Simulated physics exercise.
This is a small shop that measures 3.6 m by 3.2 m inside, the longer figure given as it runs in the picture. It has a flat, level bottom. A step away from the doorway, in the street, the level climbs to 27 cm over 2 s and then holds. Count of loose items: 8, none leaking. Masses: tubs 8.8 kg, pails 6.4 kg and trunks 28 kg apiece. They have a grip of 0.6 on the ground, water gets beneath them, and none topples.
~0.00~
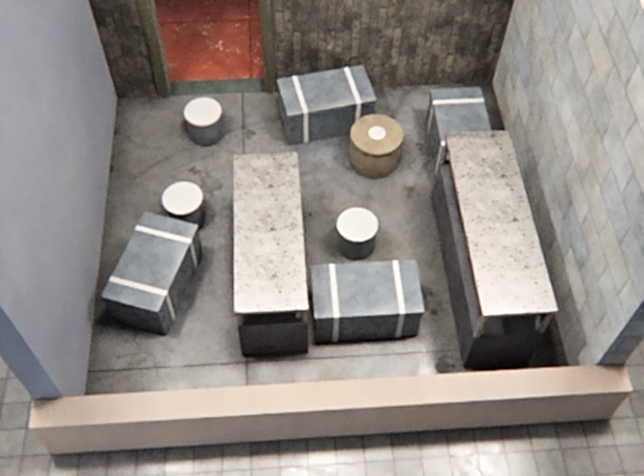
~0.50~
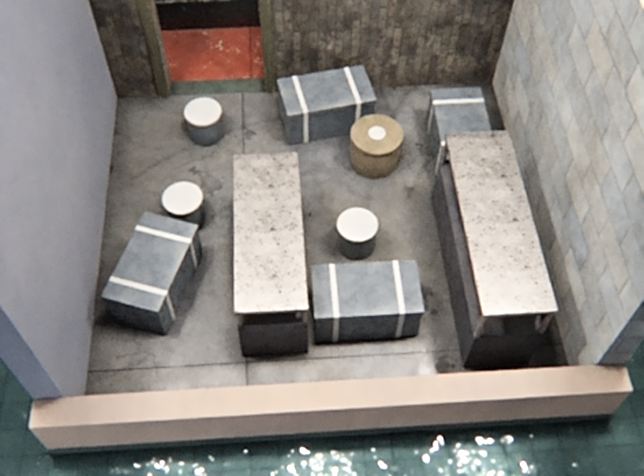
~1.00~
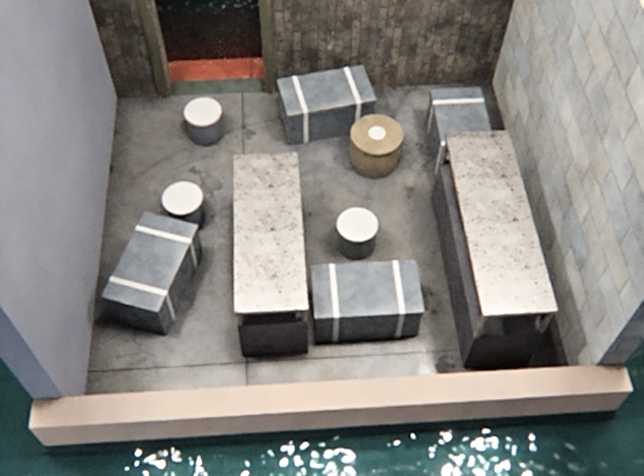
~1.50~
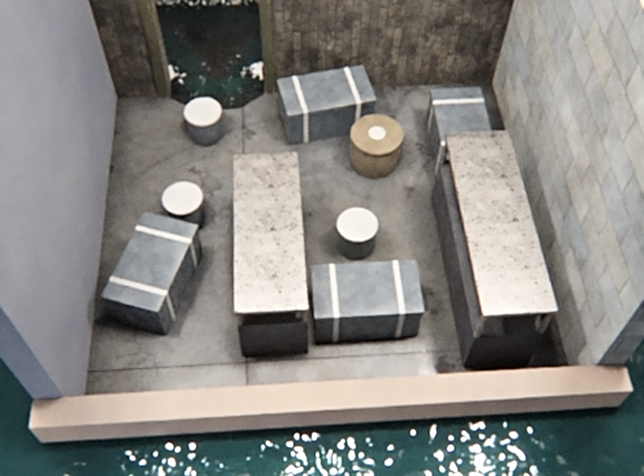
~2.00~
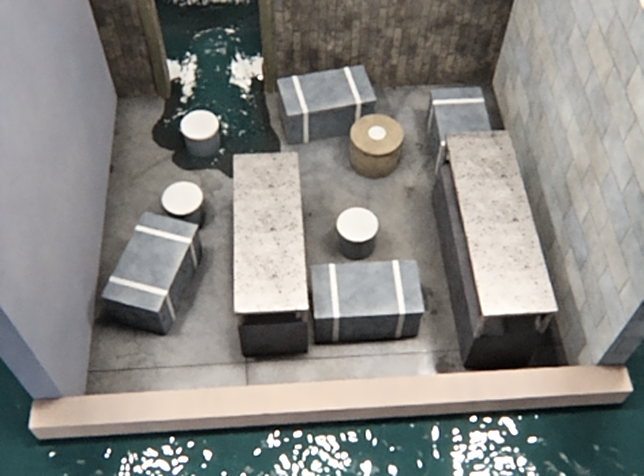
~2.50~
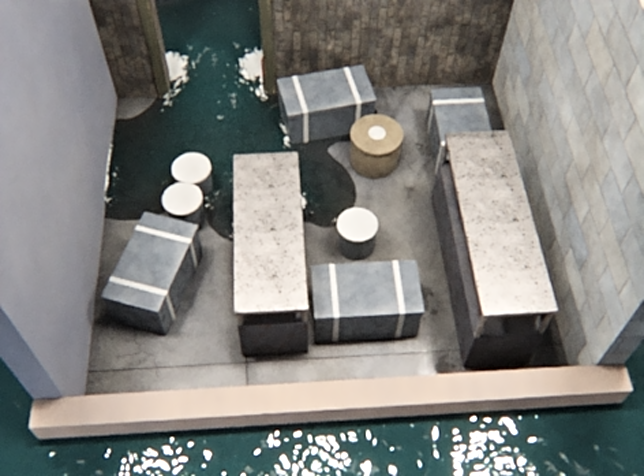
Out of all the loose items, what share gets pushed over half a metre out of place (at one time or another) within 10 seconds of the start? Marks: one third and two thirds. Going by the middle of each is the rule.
The result will fall in the middle range, a third to two thirds.
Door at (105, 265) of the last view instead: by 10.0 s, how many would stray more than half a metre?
In that case the number is 5.
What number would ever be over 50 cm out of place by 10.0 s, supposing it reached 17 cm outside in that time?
Then 3 of them.
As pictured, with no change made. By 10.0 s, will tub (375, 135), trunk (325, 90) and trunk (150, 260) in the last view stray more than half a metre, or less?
Taking them in turn, the first is beyond the limit, the second within the limit and the third beyond the limit.
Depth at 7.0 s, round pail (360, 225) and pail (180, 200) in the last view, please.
Around 8 cm and 23 cm.
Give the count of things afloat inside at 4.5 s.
I count 3.
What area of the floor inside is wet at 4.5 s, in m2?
The covered patch comes to about 7.5 m2.
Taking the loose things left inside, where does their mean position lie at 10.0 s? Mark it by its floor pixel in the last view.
It works out to somewhere near (313, 250) on the floor.
After 3.5 s 1 of 8 are over 50 cm from their spots; 2 afloat.
After 4.5 s 3 of 8 are over 50 cm from their spots; 3 afloat.
After 7.0 s 4 of 8 are over 50 cm from their spots; 4 afloat.
After 10.0 s 3 of 8 are over 50 cm from their spots, and 4 have been at some point; 8 afloat.
